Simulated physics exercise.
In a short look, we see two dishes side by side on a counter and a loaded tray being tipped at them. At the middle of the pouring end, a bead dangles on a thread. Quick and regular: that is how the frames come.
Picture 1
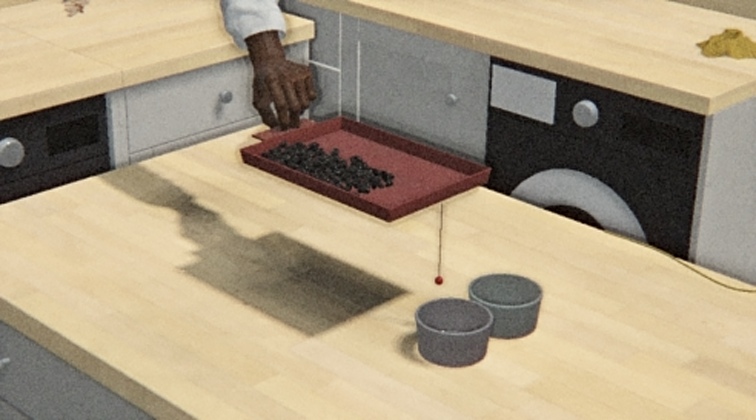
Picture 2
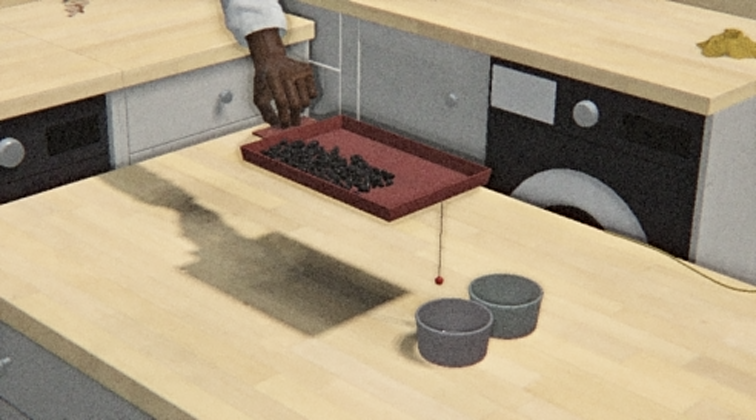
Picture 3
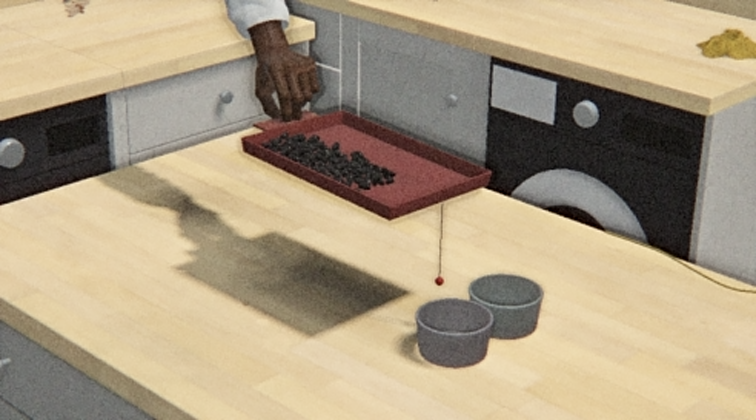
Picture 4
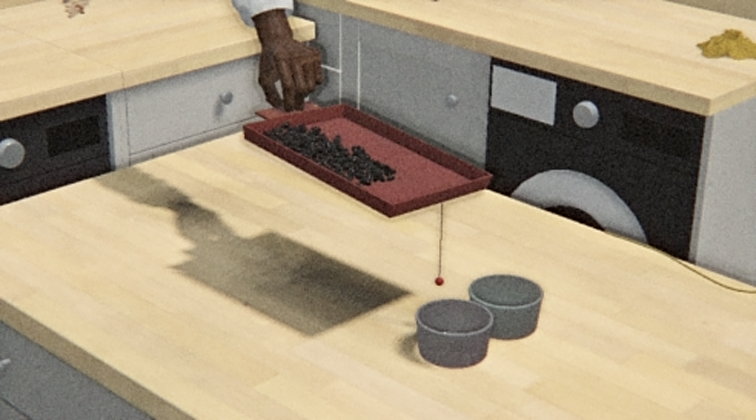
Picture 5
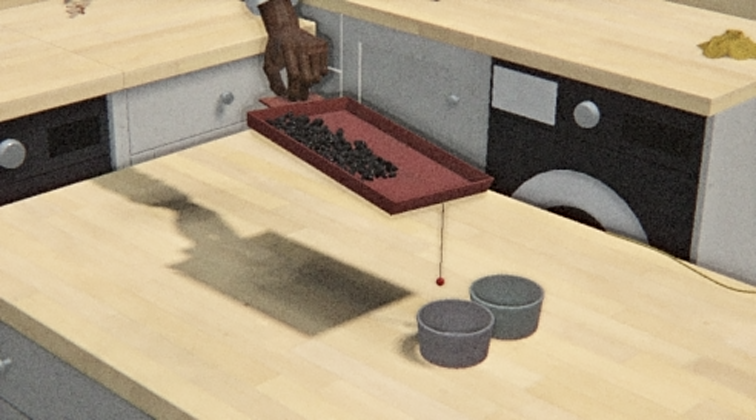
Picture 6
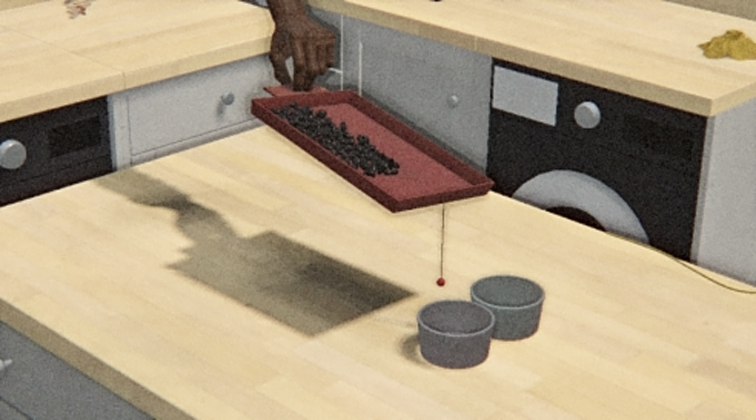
A hand raises the back of a red tray of black beans above two grey dishes.
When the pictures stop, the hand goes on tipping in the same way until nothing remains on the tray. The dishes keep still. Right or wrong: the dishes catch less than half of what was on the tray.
Right - they catch less than half.
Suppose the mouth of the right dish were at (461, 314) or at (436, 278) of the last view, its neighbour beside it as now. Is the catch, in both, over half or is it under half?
Shy of half, then shy of half.
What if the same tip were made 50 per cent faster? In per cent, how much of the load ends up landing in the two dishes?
I'd expect near 30 per cent.
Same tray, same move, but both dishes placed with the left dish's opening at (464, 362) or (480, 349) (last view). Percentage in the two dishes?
It would be near 0 per cent first and near 0 per cent second.
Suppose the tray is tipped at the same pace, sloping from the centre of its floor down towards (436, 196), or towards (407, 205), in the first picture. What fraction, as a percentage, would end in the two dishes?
80 % and 40 %.
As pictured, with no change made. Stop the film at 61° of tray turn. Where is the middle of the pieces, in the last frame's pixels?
Near (447, 160).
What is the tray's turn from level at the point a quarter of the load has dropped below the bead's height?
That would be about 110 degrees from level.
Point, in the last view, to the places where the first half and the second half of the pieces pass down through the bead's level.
About (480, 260) to begin with, then about (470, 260).
Shortly afterwards, tray tipped steeply; all but a few on the tray; only a few outside both; only a few in the air.
Next, tray tipped past a quarter turn; all but a few on the tray; only a few in the right dish; a little outside both; only a few in the air.
Some moments later, tray tipped past a quarter turn; only a few in the left dish; near a quarter in the right dish; the bulk outside both.
In the end, tray tipped past a quarter turn; only a few in the left dish; near a quarter in the right dish; the bulk outside both.
